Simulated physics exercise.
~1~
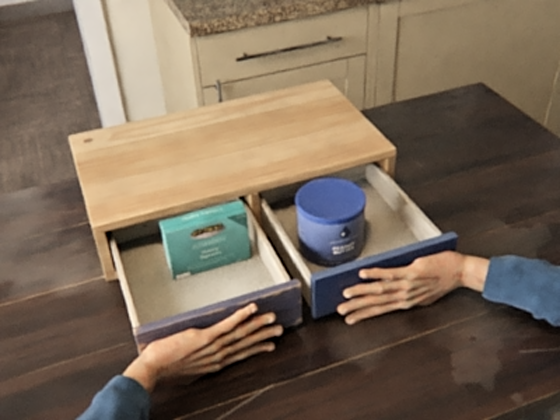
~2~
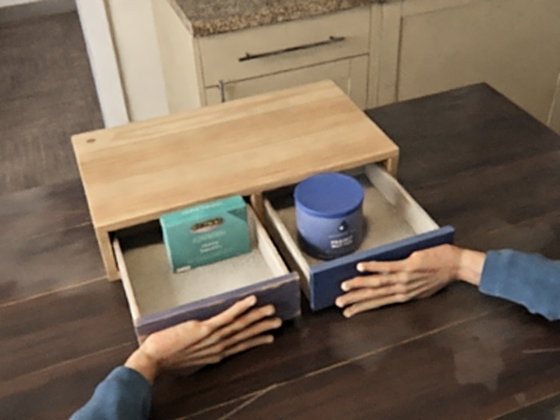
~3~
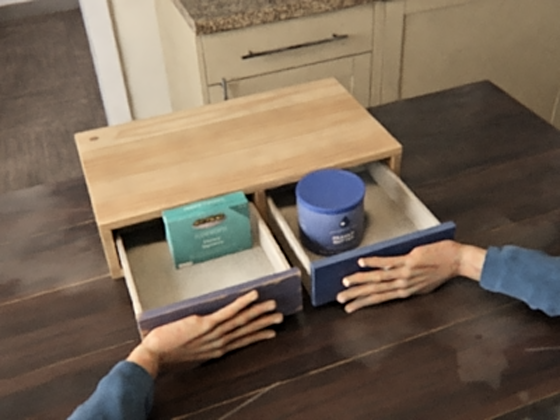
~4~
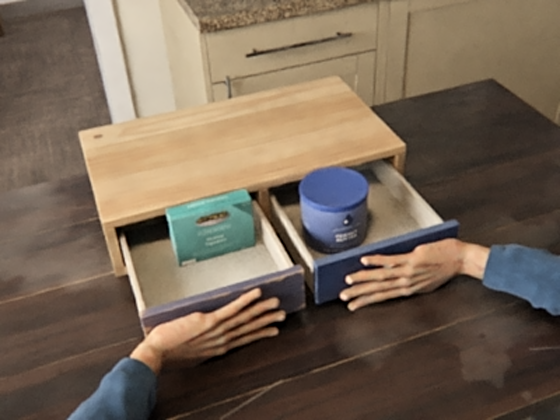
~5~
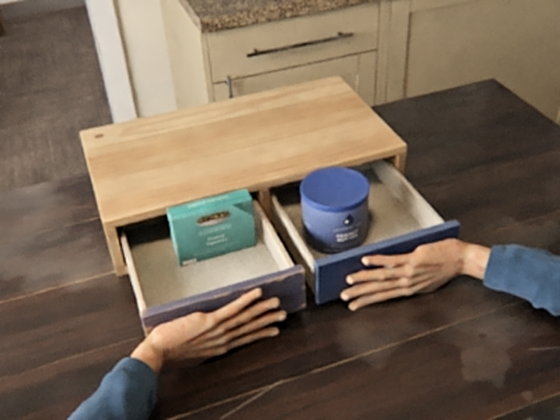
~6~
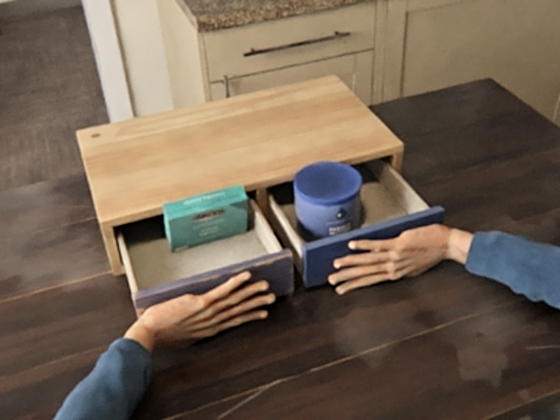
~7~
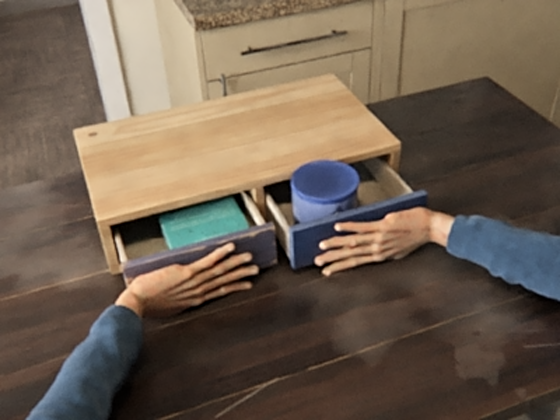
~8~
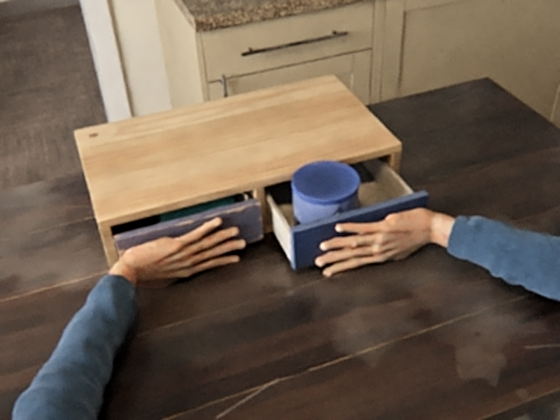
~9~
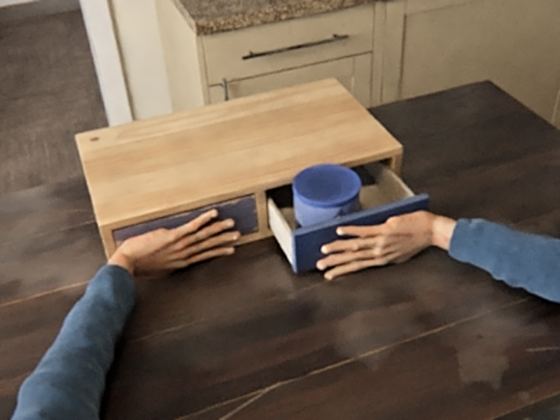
On a dark wooden table, hands pushing two drawers inward, turquoise packet tipping over, left drawer shutting, right staying ajar with blue tub.
